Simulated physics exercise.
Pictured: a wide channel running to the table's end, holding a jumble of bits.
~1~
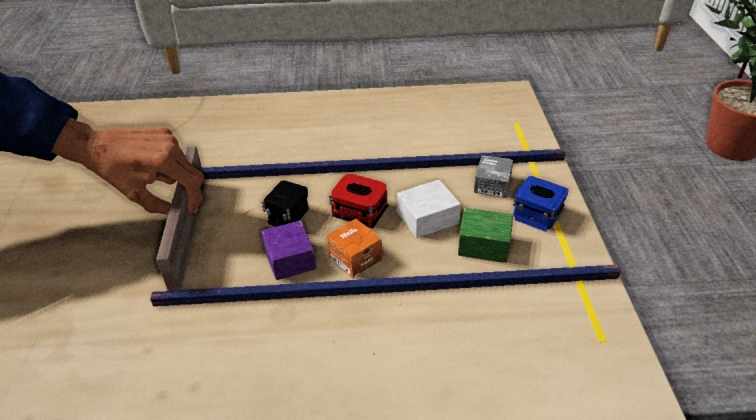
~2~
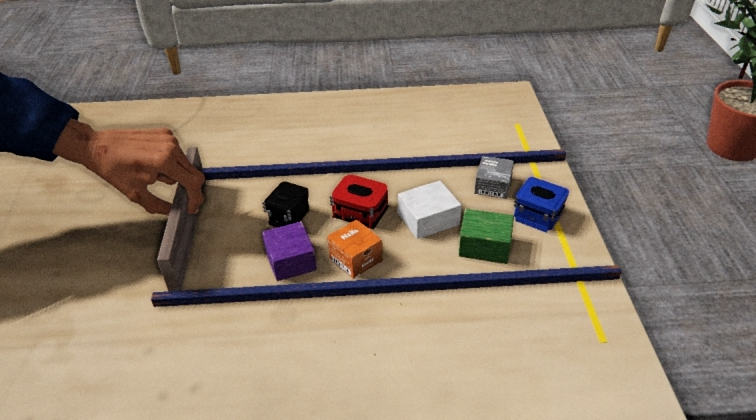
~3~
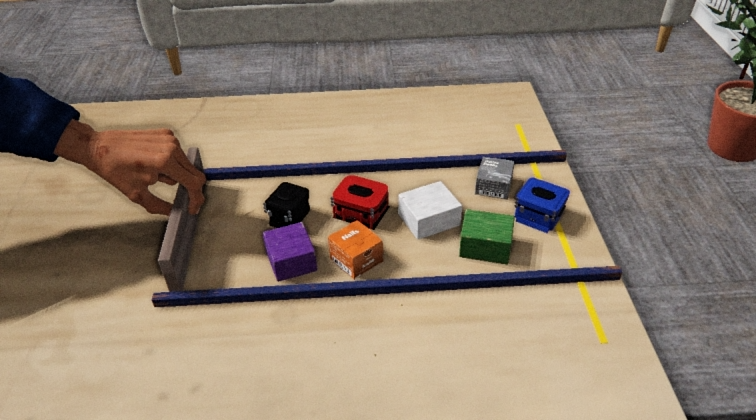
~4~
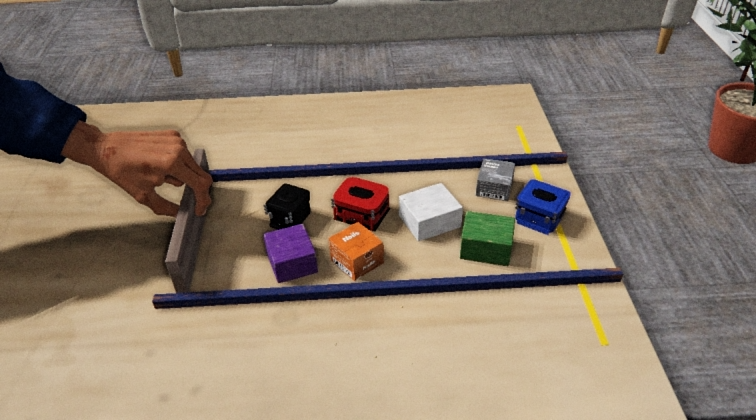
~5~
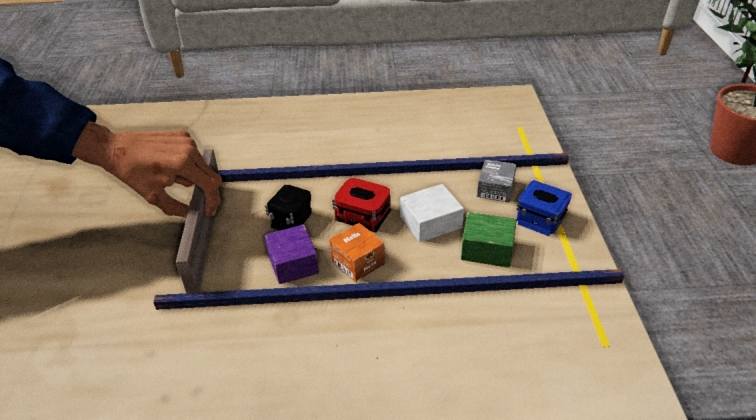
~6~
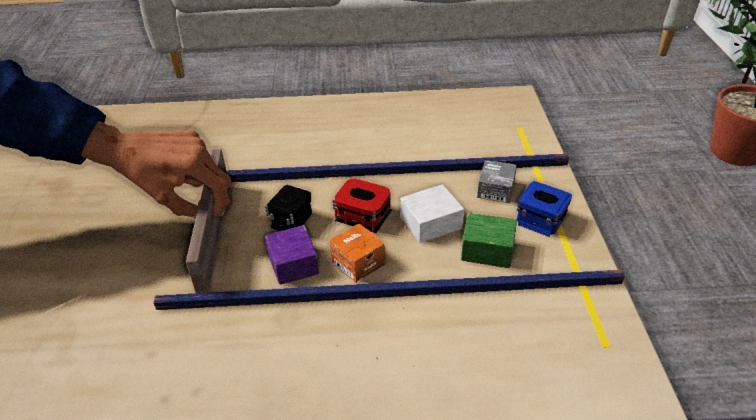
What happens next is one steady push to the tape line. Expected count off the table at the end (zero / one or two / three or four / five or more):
The push knocks at least five off.
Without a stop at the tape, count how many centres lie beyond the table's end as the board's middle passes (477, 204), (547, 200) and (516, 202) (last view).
By position: 1 / 6 / 4.
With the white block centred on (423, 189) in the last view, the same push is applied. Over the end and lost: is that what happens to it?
Here it holds its spot.
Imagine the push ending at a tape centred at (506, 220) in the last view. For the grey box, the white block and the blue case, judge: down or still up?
In that case the grey box slides off, the white block slides off and the blue case slides off.
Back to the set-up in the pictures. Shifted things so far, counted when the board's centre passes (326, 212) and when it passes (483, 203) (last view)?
The count is 5 at the first point and 8 at the second.
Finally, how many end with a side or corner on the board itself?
At rest, 2 are in contact.
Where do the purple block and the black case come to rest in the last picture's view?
They come to rest around (591, 242) and (566, 191).
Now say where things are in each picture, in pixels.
In the first picture, blue case (540, 203); grey box (493, 176); green block (485, 235); board (184, 215); tape (552, 213).
In the second picture, grey box (494, 177); purple block (289, 251).
In the third picture, green block (487, 236); white block (429, 210).
In the fourth picture, blue case (542, 206); orange box (357, 251).
In the fifth picture, grey box (497, 180); board (201, 218).
In the sixth picture, blue case (543, 208); grey box (497, 181); green block (489, 240); board (210, 218); tape (555, 217).
Soon after, none off yet; blue case at rest near (543, 208); grey box at rest near (497, 181); green block at rest near (489, 240).
After that, none off yet; blue case displaced about its own width near (594, 209); grey box displaced about its own width near (529, 176); green block displaced about its own width near (556, 241).
In the end, the number that fall off is five or more; gone, orange box, red case, white block, green block, grey box and blue case.
